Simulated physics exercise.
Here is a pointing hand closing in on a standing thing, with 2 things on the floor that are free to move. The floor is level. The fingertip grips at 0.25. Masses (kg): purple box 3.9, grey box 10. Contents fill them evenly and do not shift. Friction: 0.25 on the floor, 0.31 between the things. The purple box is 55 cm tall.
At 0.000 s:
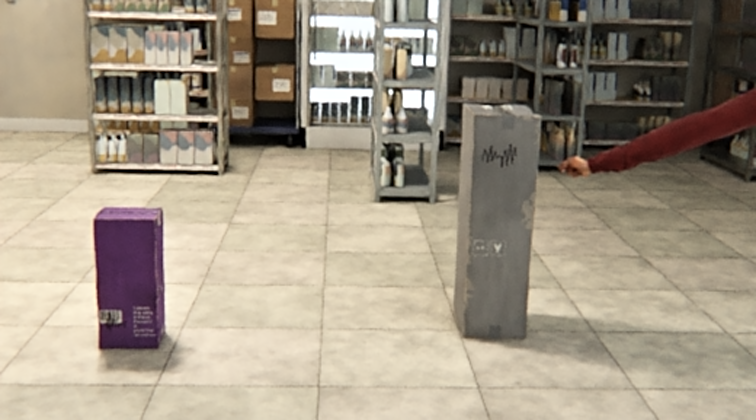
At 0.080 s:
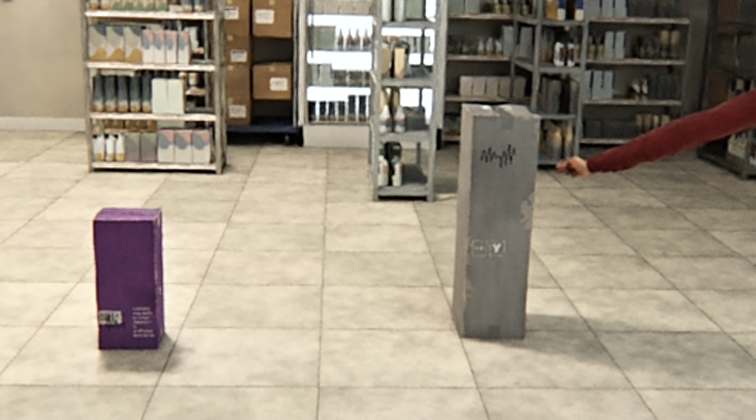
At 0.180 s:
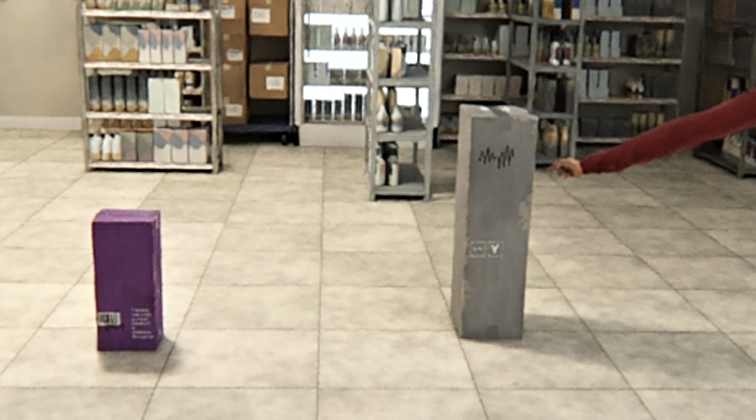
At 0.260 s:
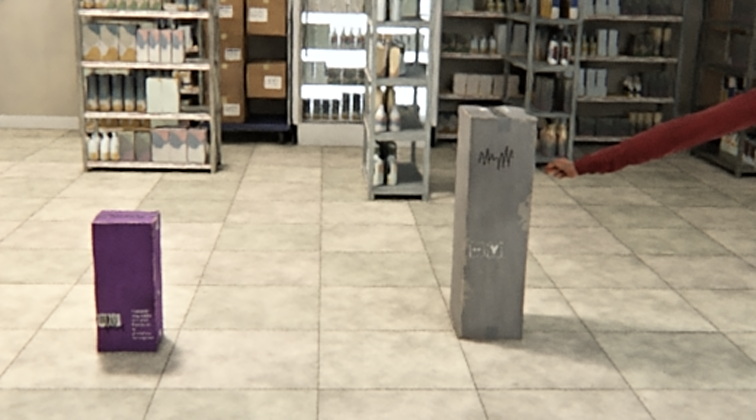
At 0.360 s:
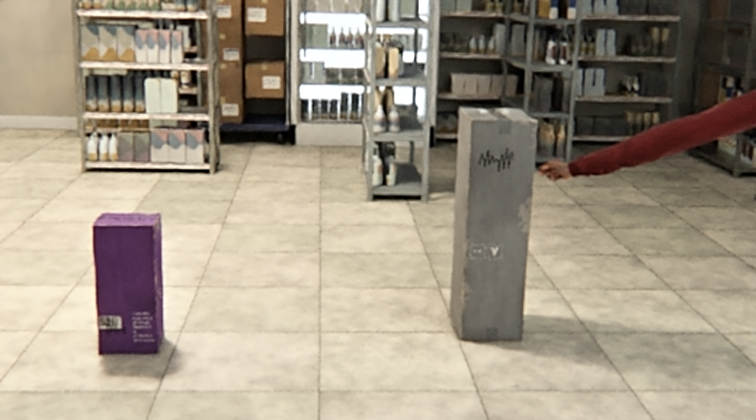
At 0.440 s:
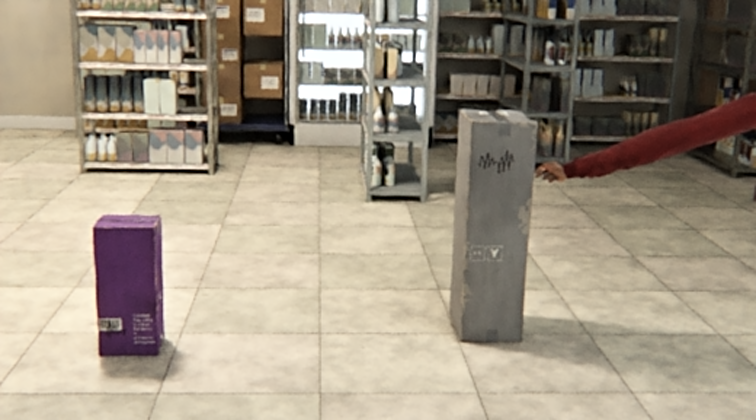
A storeroom or shop with a pale tiled floor and shelves of bottles and cartons along the back is seen from the front, slightly above the floor. A short purple box stands at left and a tall, scuffed grey box at right, where a red-sleeved arm reaches in. The hand inches left toward the grey box, both boxes stay standing, and the view shifts very slightly.
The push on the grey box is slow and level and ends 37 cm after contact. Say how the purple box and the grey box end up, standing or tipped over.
The purple box is still upright, the grey box falls over.
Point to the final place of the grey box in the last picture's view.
At about (344, 298).
After 1.04 s, 24 cm of travel; grey box leaning 9° near (473, 221).
After 1.74 s, 41 cm of travel; grey box leaning 26° near (440, 221).
After 2.04 s, 48 cm of travel; grey box leaning 49° near (398, 237).
After 2.24 s, 50 cm of travel; grey box on its side near (354, 294).
At rest (2.8 s), tipped over on the floor, grey box; purple box in place, give or take 14 cm. Seen from the same camera at the end, purple box near (130, 284), grey box near (344, 298).
